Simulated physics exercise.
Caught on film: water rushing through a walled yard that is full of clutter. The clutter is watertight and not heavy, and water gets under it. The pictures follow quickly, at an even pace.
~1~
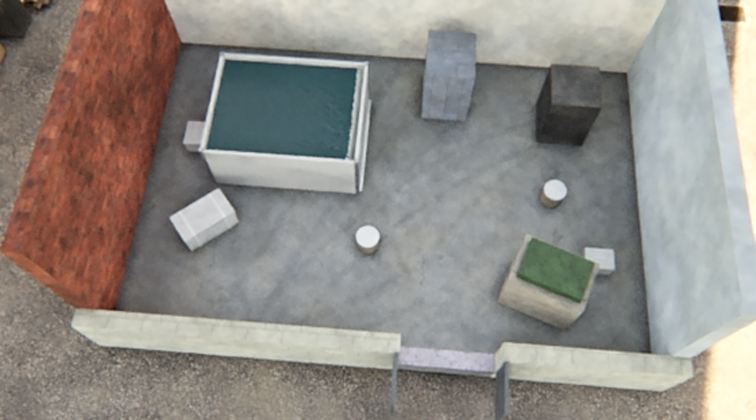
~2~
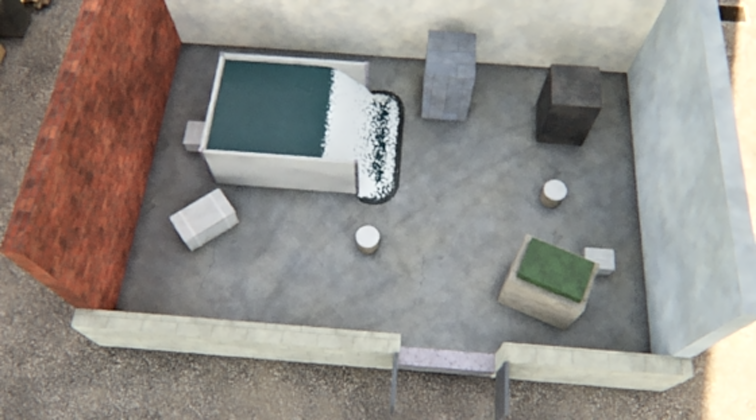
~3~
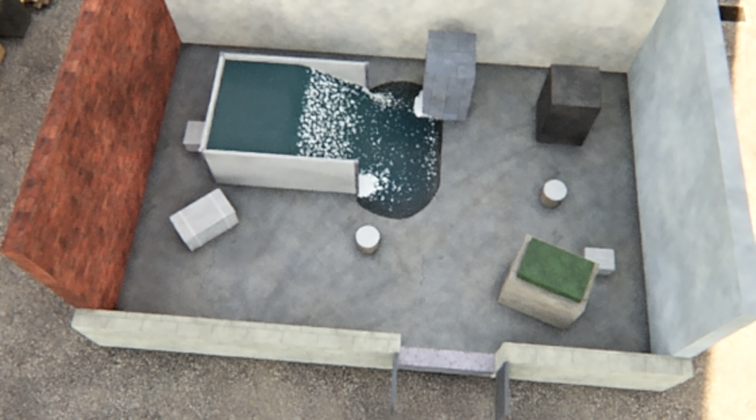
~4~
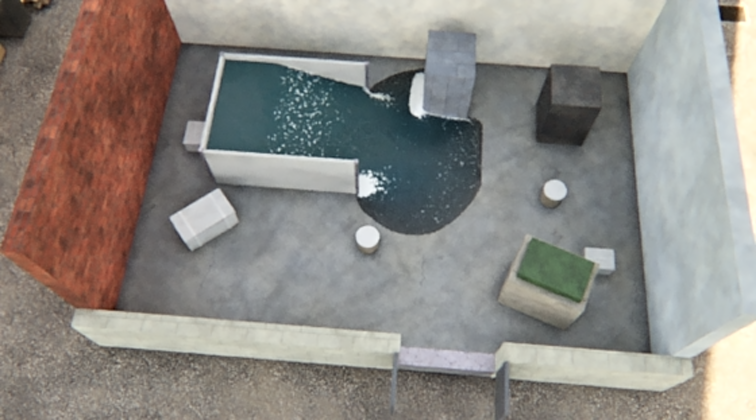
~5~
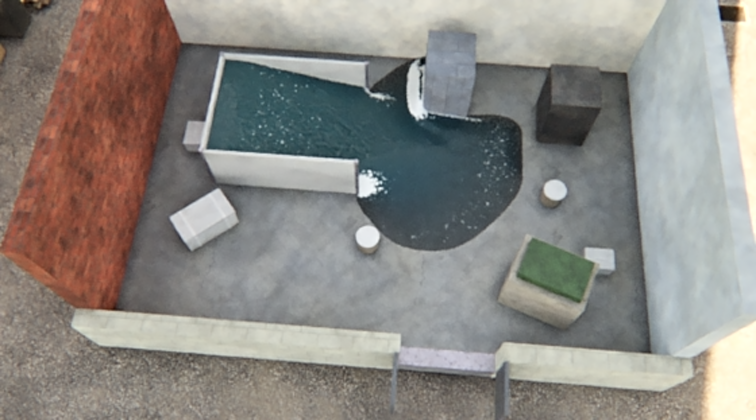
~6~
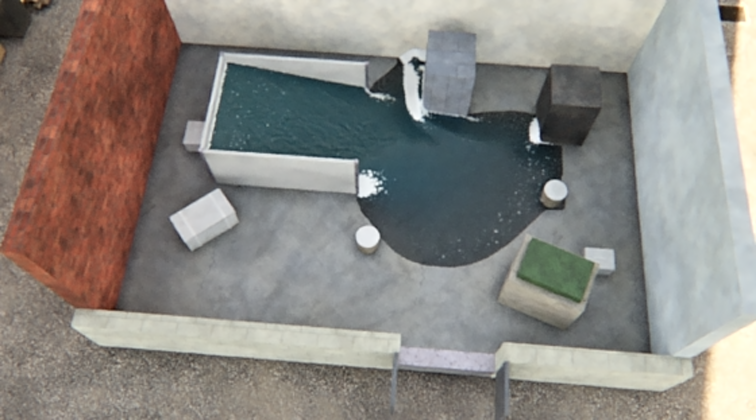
In a walled yard, water bursts from a tank's right side and spreads around still objects.
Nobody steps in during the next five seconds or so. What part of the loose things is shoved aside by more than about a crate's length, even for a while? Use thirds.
It is one to two thirds.
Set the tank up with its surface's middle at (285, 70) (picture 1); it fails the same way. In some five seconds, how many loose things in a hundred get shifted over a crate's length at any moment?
Some 80 per cent.
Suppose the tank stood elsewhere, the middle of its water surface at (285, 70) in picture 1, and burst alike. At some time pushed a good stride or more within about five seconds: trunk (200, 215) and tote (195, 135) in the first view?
One after the other: Short of that, yes.
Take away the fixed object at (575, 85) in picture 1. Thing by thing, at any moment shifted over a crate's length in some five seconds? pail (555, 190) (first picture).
Verdict: That far or more.
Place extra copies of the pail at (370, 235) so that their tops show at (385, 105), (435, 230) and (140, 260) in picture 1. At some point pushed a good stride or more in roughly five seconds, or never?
In that order: Shifted that much, pushed that far, less than that.
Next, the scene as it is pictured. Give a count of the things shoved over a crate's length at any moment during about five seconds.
3 of them.
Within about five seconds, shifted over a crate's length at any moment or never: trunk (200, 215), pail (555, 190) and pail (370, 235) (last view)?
As listed: Never so far, that far or more, moved that far.
A moment on, 1 of 5 are well off their spots; 0 afloat.
Next, 2 of 5 are well off their spots; 1 afloat.
Later, 2 of 5 are well off their spots; 2 afloat.
In the end, 3 of 5 are well off their spots, and 3 have been at some point; 1 afloat.
